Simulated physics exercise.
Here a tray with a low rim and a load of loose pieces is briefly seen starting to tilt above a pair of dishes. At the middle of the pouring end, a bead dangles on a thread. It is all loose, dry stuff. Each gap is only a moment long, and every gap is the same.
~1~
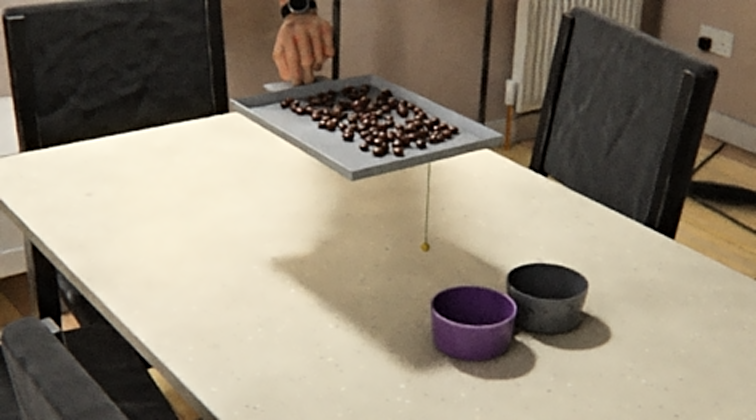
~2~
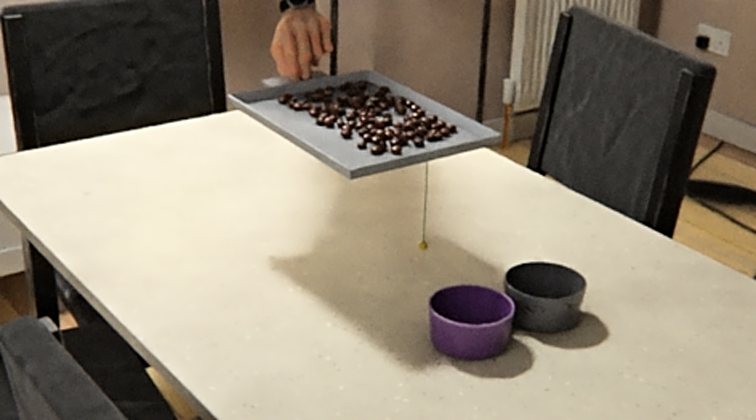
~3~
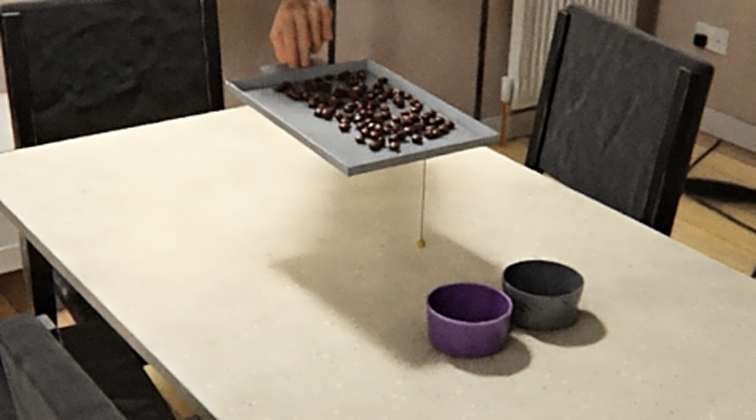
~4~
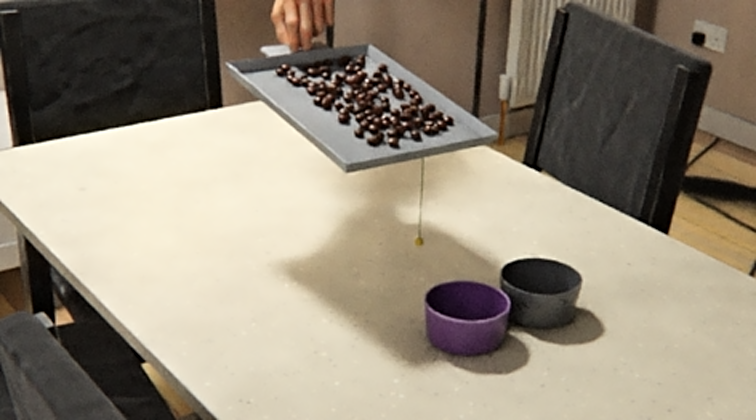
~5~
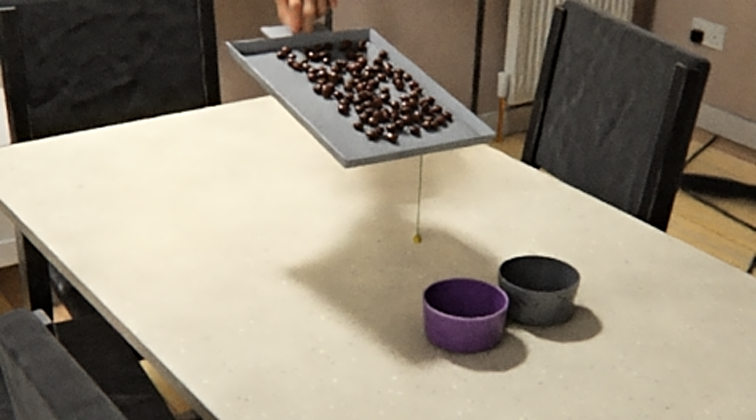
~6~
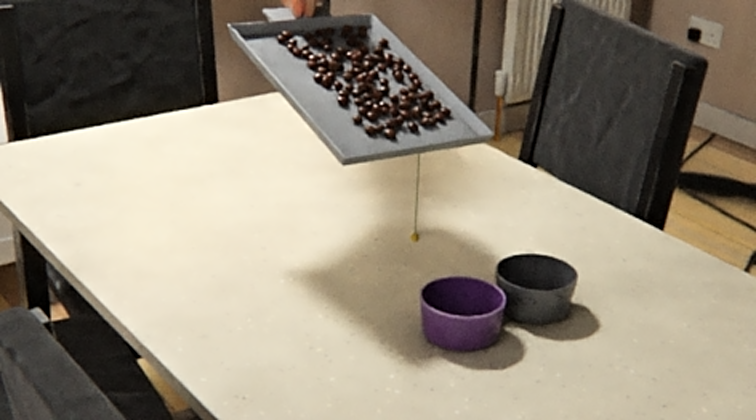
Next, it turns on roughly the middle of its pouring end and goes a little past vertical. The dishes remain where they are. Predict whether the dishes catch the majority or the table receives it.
The table receives the majority.
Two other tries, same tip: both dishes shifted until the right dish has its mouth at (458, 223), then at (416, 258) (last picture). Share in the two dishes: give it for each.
You'd get 10 in a hundred the first time and 20 in a hundred the second.
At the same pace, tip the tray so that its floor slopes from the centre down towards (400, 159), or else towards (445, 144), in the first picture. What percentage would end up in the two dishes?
Around 0 percent for the first aim and around 0 percent for the second.
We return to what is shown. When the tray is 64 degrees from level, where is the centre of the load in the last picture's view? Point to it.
(458, 139).
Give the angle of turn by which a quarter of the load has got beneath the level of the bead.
Somewhere near 75°.
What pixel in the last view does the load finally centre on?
Close to (488, 284) in the last view.
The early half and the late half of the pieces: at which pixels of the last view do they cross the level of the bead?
Starting near (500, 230), moving on to near (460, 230).
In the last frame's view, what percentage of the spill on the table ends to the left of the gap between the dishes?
Left share: Some 70 per cent.
Soon after the last picture, tray tipped steeply; most on the tray; about a quarter in the air.
A little later, tray tipped past a quarter turn; a small part on the tray; a stray few in the right dish; most outside both; a small part in the air.
Later still, tray tipped past a quarter turn; a stray few in the right dish; nearly all outside both.
At rest, tray tipped past a quarter turn; none in the left dish; a stray few in the right dish; nearly all outside both.
